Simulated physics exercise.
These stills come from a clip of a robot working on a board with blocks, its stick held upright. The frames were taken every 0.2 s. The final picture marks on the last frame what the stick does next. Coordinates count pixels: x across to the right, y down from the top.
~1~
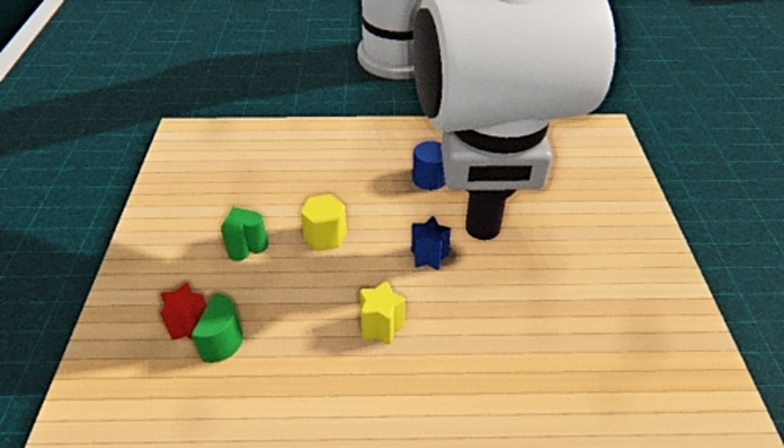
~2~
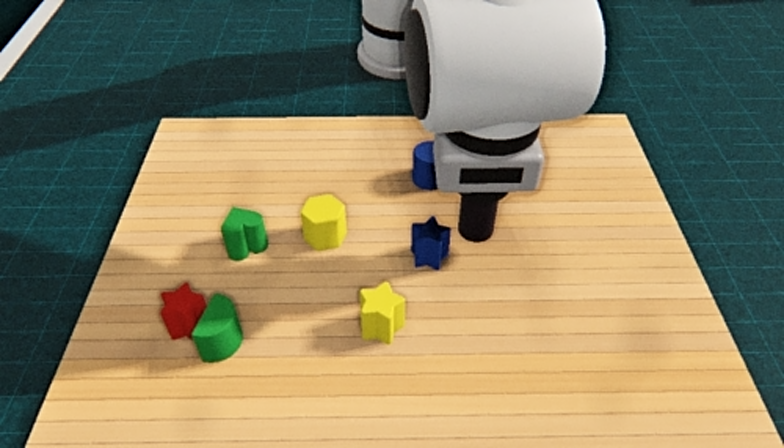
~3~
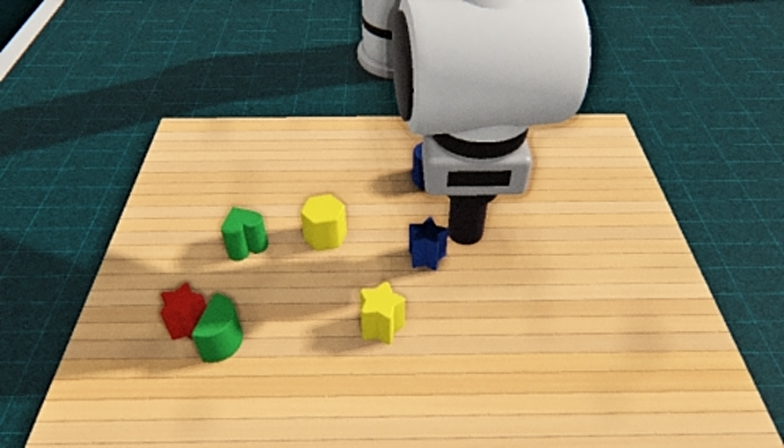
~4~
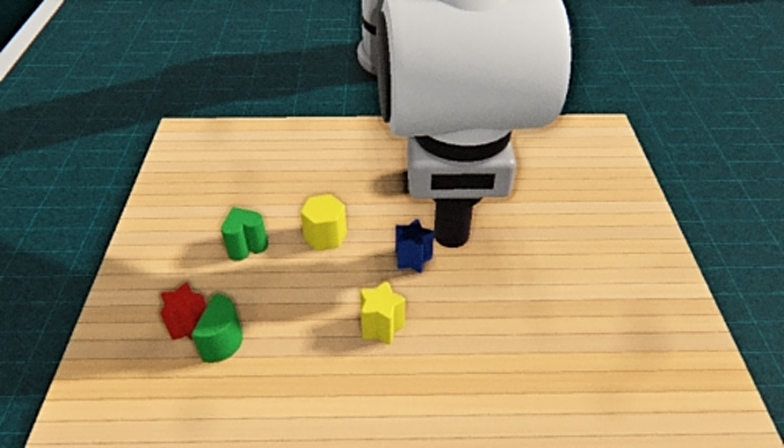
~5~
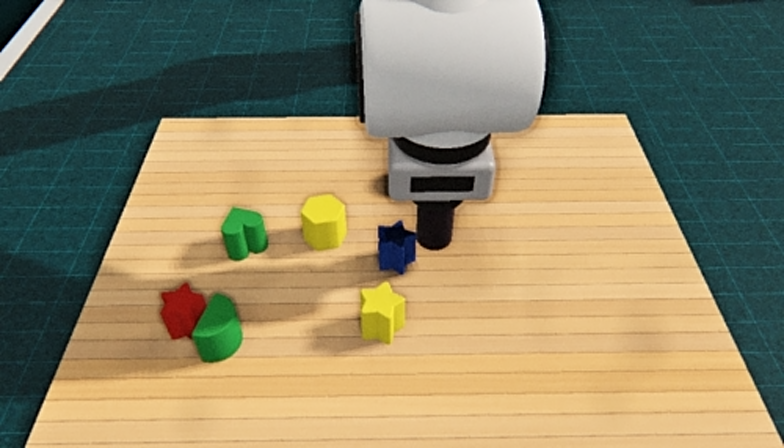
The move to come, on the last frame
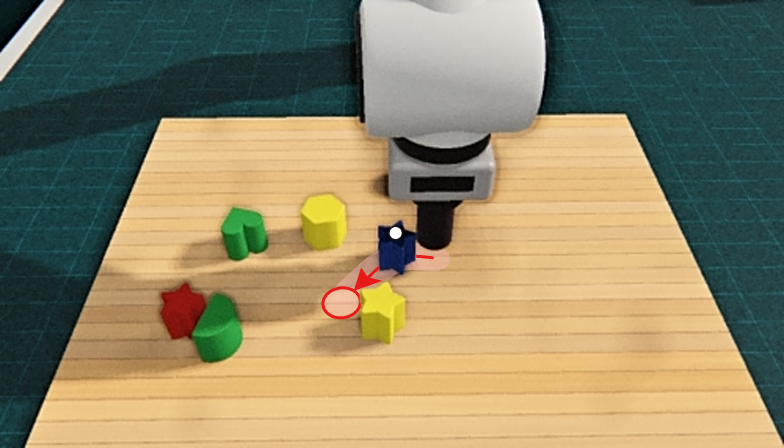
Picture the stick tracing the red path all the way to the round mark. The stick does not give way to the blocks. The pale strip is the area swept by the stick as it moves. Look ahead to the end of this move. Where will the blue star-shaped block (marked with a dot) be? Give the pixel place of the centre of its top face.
Answer: (324, 250).
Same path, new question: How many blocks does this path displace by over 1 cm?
Just one will move.
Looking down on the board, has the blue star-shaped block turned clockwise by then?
I'd say yes.
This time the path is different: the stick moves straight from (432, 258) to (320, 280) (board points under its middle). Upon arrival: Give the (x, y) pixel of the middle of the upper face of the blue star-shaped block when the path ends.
At pixel (292, 237).
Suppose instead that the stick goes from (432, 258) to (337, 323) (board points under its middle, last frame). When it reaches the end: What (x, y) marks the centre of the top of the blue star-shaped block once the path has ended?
Most likely (365, 242).
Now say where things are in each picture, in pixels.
Lower end of the stick (483, 228), tops of blocks, yellow star-shaped block (381, 299), blue star-shaped block (431, 229), in the first picture.
Stick (475, 230), blocks as before, in the second picture.
Stick (465, 233), blue star-shaped block (428, 230), in the third picture.
Stick (451, 236), blue star-shaped block (414, 231), in the fourth picture.
Stick (434, 238), yellow star-shaped block (381, 299), blue star-shaped block (396, 233), in the fifth picture.
The drawn path runs from (432, 258) over (395, 259) and (367, 278) to (342, 303); the dot is on the blue star-shaped block.
What follows on the original path. One third of the way, stick (395, 239); blue star-shaped block (356, 236).
Two thirds of the way, stick (366, 259); blue star-shaped block (331, 243), turned 45° clockwise.
At the end, stick (340, 283); yellow star-shaped block not moved; blue star-shaped block (324, 250), turned 90° clockwise.
